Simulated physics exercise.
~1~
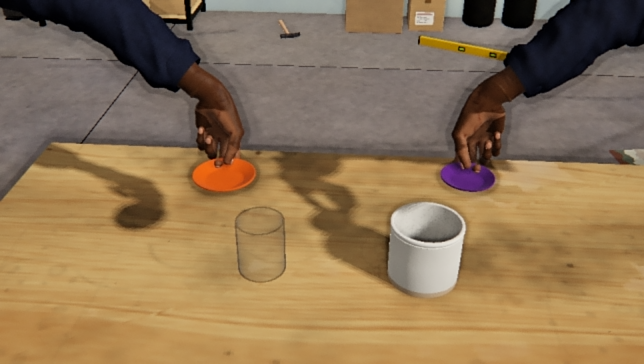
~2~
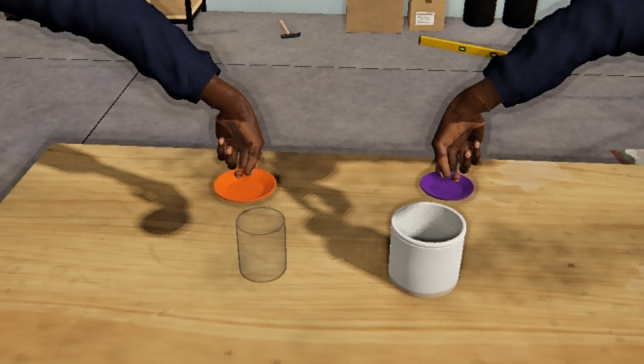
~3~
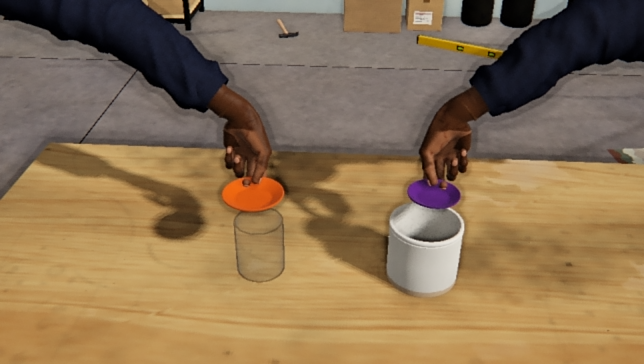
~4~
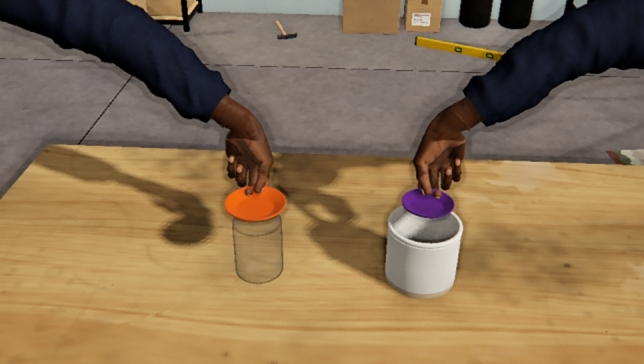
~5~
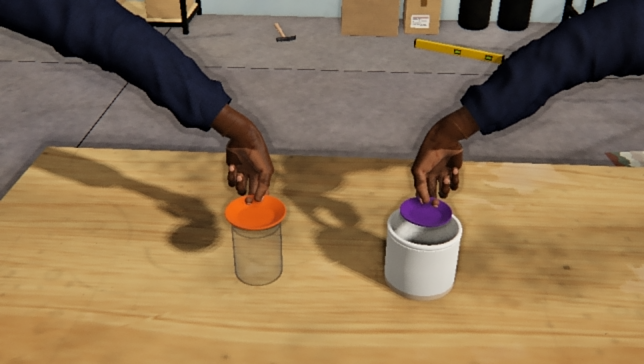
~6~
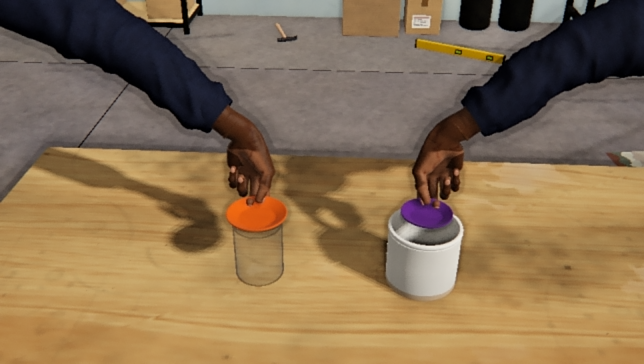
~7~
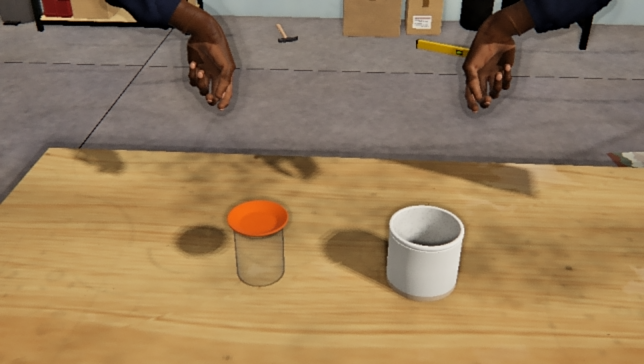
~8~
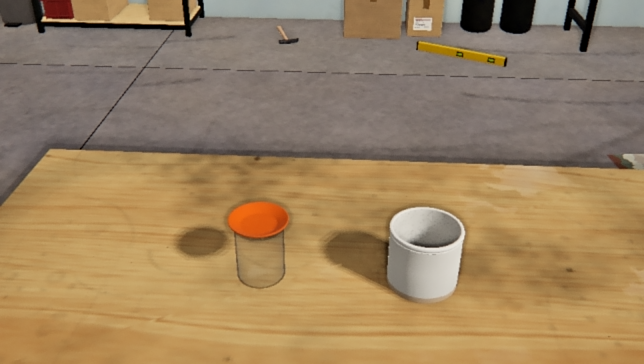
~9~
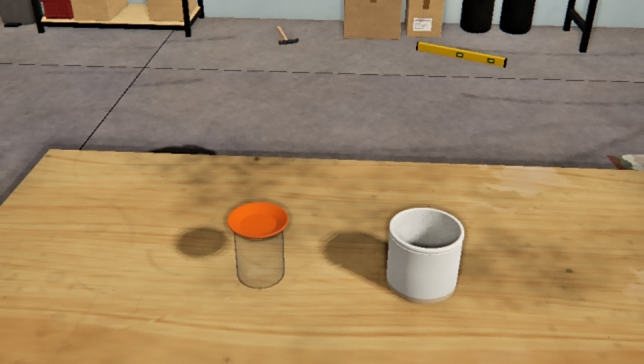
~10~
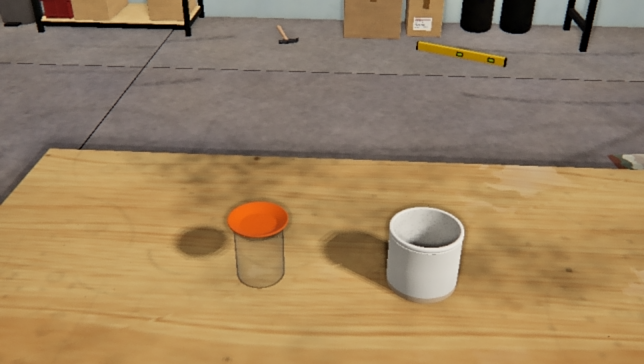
An orange saucer and a purple plate are carried inward by two hands and lowered onto a clear glass at left and a white jar at right; once released, the saucer stays on the glass's rim while the plate drops out of sight into the jar.
